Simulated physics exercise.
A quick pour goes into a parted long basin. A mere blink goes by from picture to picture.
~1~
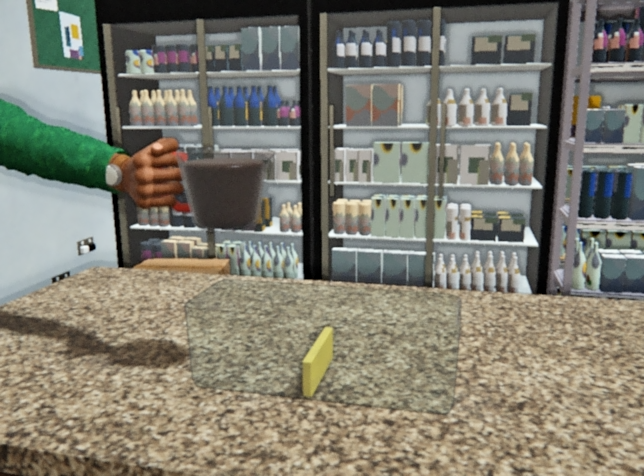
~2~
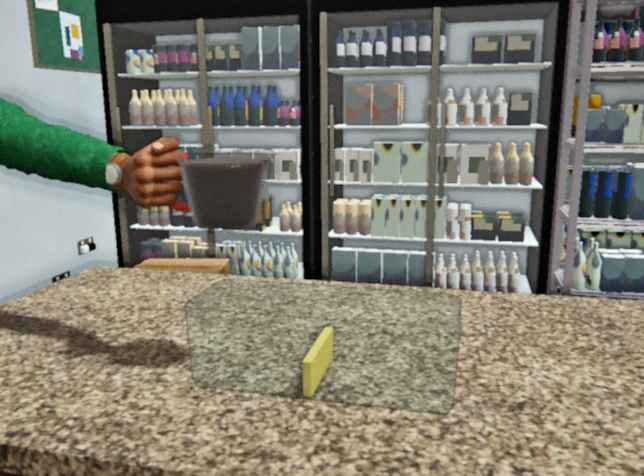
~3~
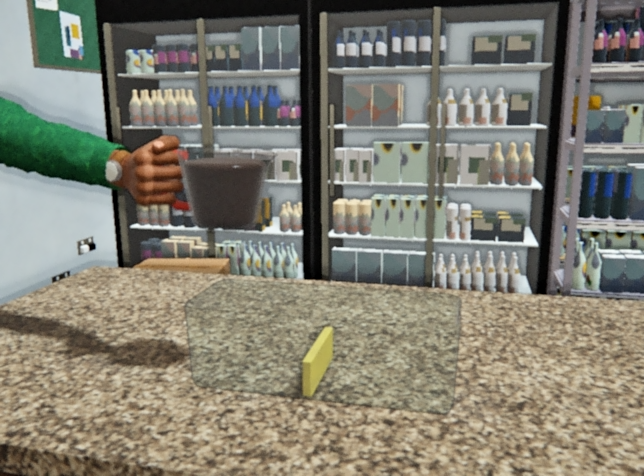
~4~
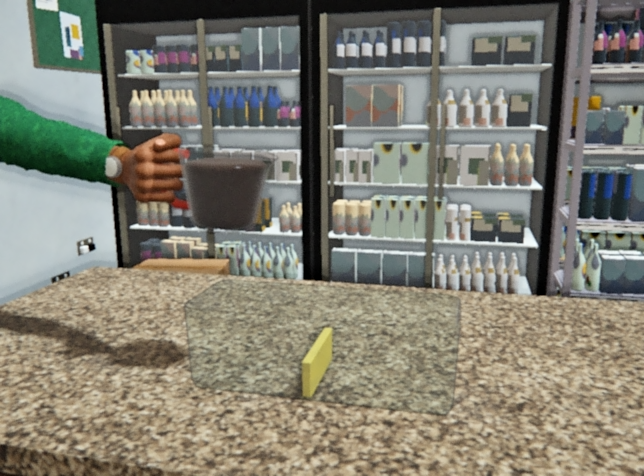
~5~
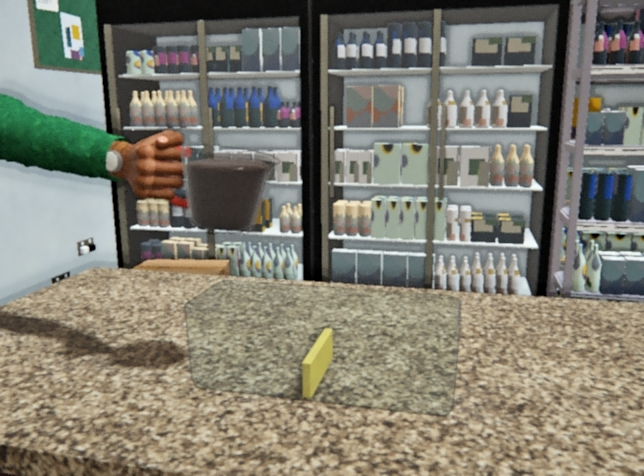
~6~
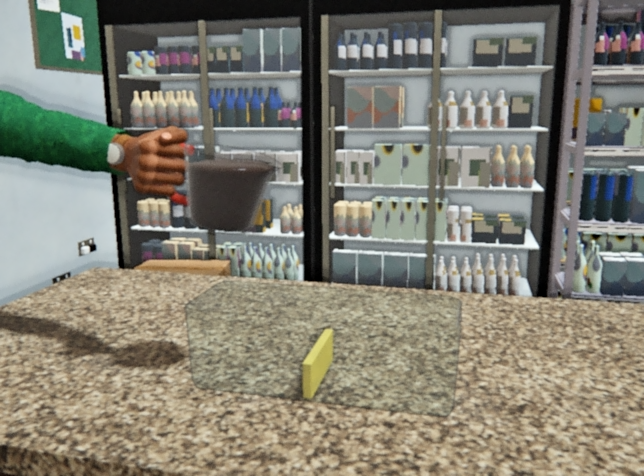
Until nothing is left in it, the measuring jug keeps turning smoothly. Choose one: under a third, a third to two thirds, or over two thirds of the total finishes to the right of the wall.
A third to two thirds finishes to the right of the wall.
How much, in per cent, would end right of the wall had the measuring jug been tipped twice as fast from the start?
About 35 per cent.
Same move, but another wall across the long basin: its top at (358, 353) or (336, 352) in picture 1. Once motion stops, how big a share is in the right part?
Roughly 5 per cent first and roughly 25 per cent second.
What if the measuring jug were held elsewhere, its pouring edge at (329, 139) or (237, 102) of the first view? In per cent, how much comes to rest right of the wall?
Close to 95 % for the first start and close to 10 % for the second.
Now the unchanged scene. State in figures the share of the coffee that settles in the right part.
Some 55 per cent.
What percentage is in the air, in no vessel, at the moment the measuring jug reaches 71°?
Estimated at 25 per cent or so.
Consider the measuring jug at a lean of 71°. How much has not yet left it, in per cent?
Around 60 percent remains.
A moment on, the measuring jug is tipped part way and 62 per cent is still to pour, 1 is left of the wall and 11 right of it.
Next, the measuring jug is tipped right over and 6 per cent is still to pour, 28 is left of the wall and 55 right of it.
Then the measuring jug is tipped right over and 0 per cent is still to pour, 42 is left of the wall and 56 right of it.
Later the measuring jug is tipped right over and 0 per cent is still to pour, 43 is left of the wall and 56 right of it.
At rest 43 per cent lies left of the wall, 56 right of it and 1 outside.
